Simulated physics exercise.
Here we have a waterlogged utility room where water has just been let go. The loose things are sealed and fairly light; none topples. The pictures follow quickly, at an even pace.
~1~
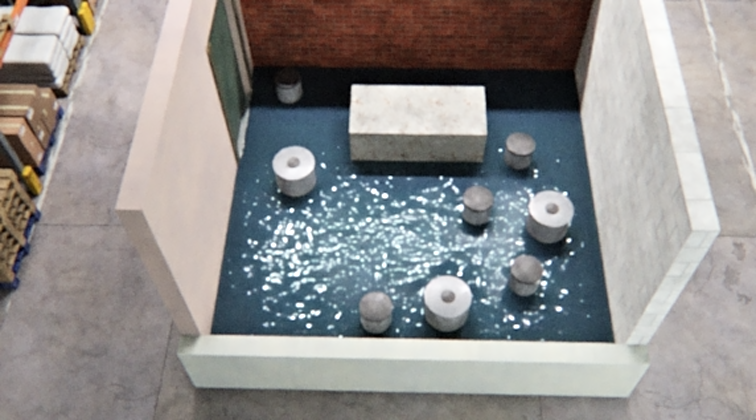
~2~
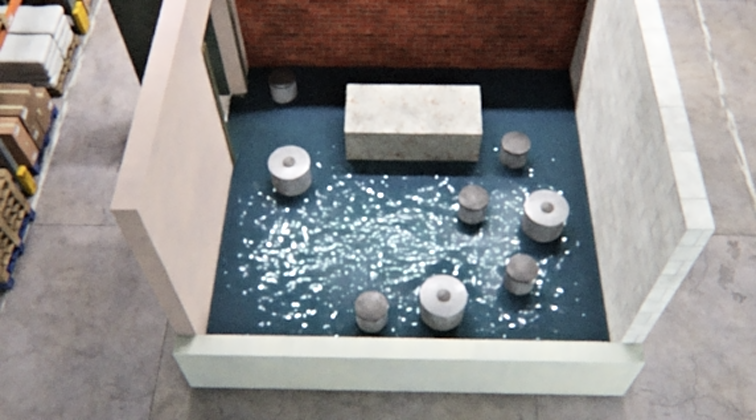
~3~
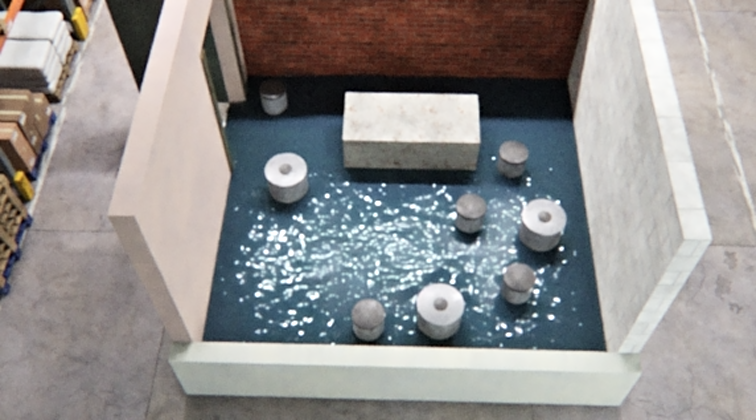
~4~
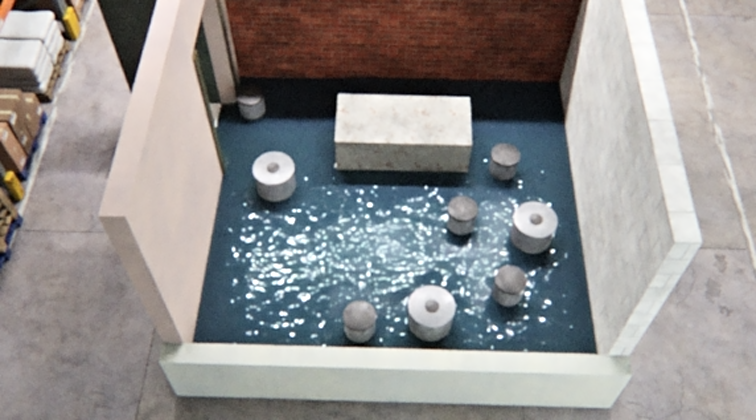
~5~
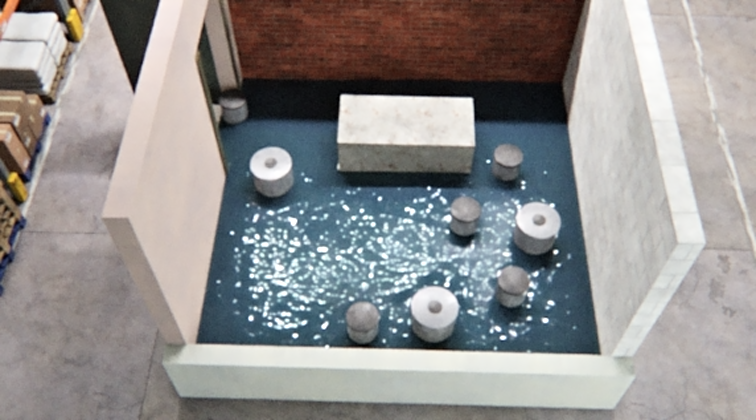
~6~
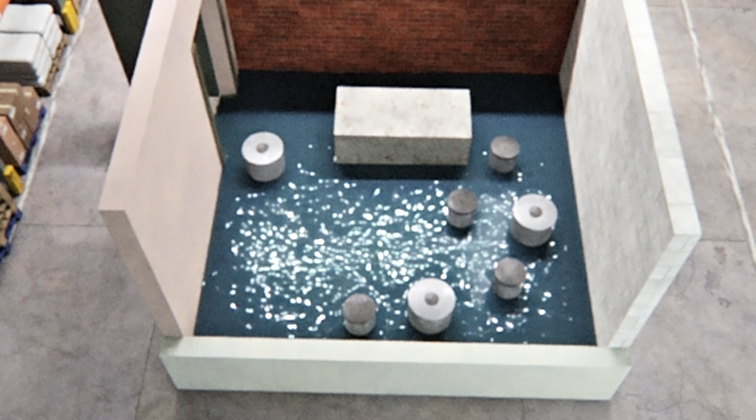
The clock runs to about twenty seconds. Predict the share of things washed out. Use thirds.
It is under a third.
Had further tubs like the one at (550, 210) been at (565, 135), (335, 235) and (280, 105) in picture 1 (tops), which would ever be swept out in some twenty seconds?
One after the other: Left behind, through, out.
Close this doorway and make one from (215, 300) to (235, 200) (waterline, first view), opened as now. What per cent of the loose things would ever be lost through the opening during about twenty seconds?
Some 60 per cent.
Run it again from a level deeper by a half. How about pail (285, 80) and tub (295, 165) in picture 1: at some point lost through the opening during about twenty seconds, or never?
In that order: Through, through.
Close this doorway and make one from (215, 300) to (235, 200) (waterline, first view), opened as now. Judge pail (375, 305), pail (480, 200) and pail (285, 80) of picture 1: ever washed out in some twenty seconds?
In that order: Through, gone, out.
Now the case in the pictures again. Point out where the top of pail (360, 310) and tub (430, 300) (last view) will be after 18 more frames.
Close to (321, 293) and (399, 292).
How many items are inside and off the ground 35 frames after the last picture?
That makes 6.
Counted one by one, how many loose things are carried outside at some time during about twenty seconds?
2 of them.
A moment on, 2 of 8 are out; 6 afloat.
Next, 2 of 8 are out; 6 afloat.
Later, 2 of 8 are out; 6 afloat.
In the end, 2 of 8 are out; 6 afloat.
